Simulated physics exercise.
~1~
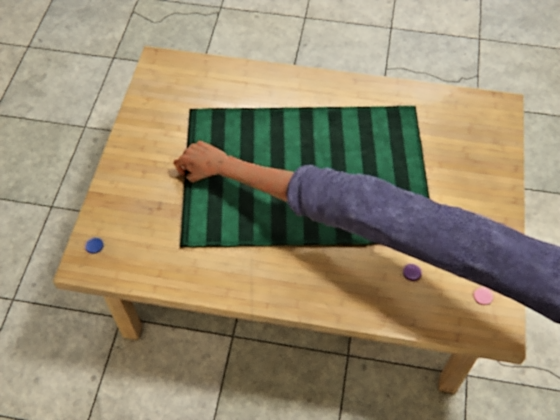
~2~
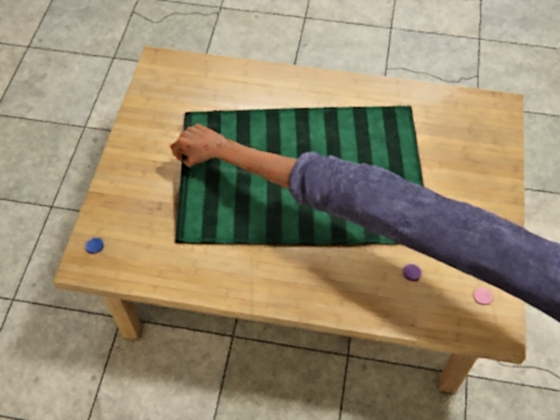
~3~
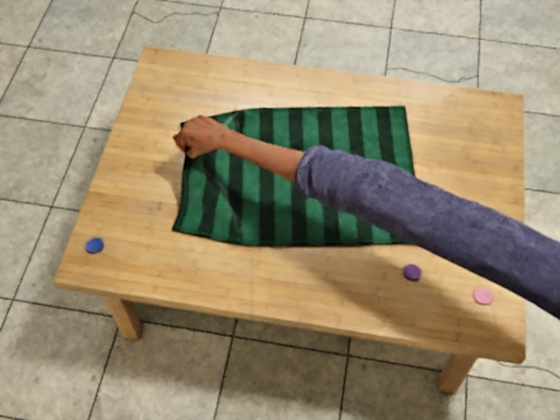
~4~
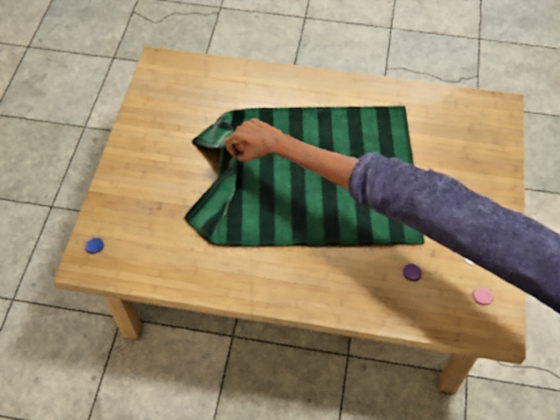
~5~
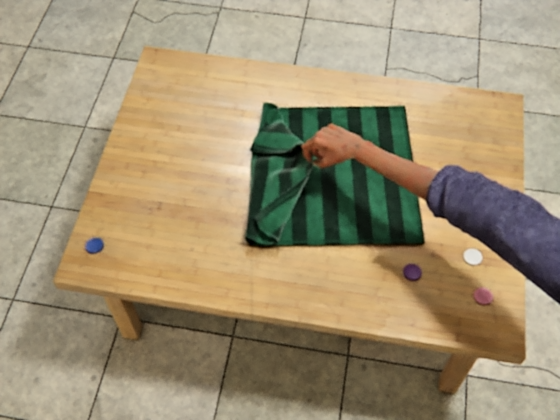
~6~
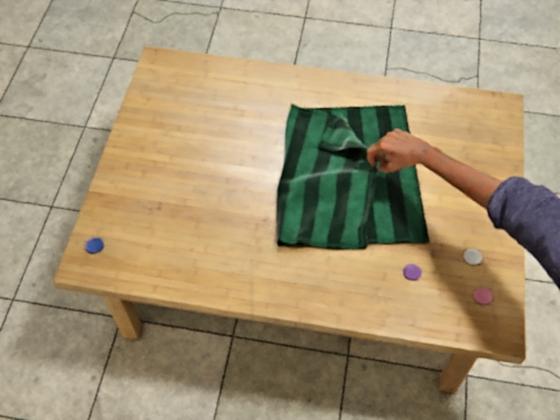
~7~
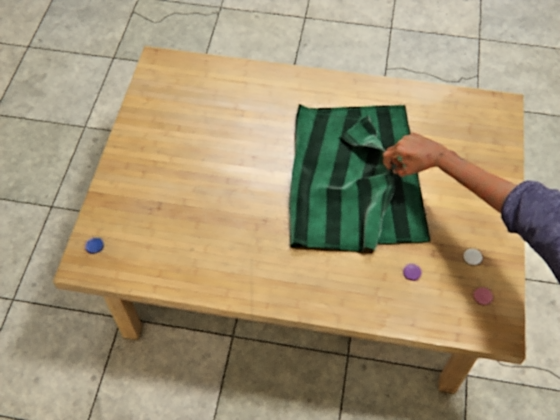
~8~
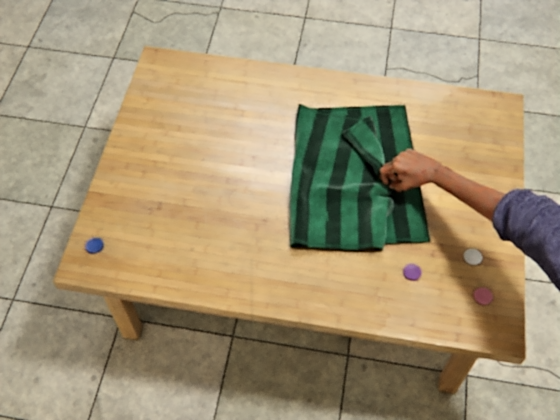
On a wooden table, a hand lifts the left edge of a green striped cloth and folds it rightward, leaving nearby discs uncovered.
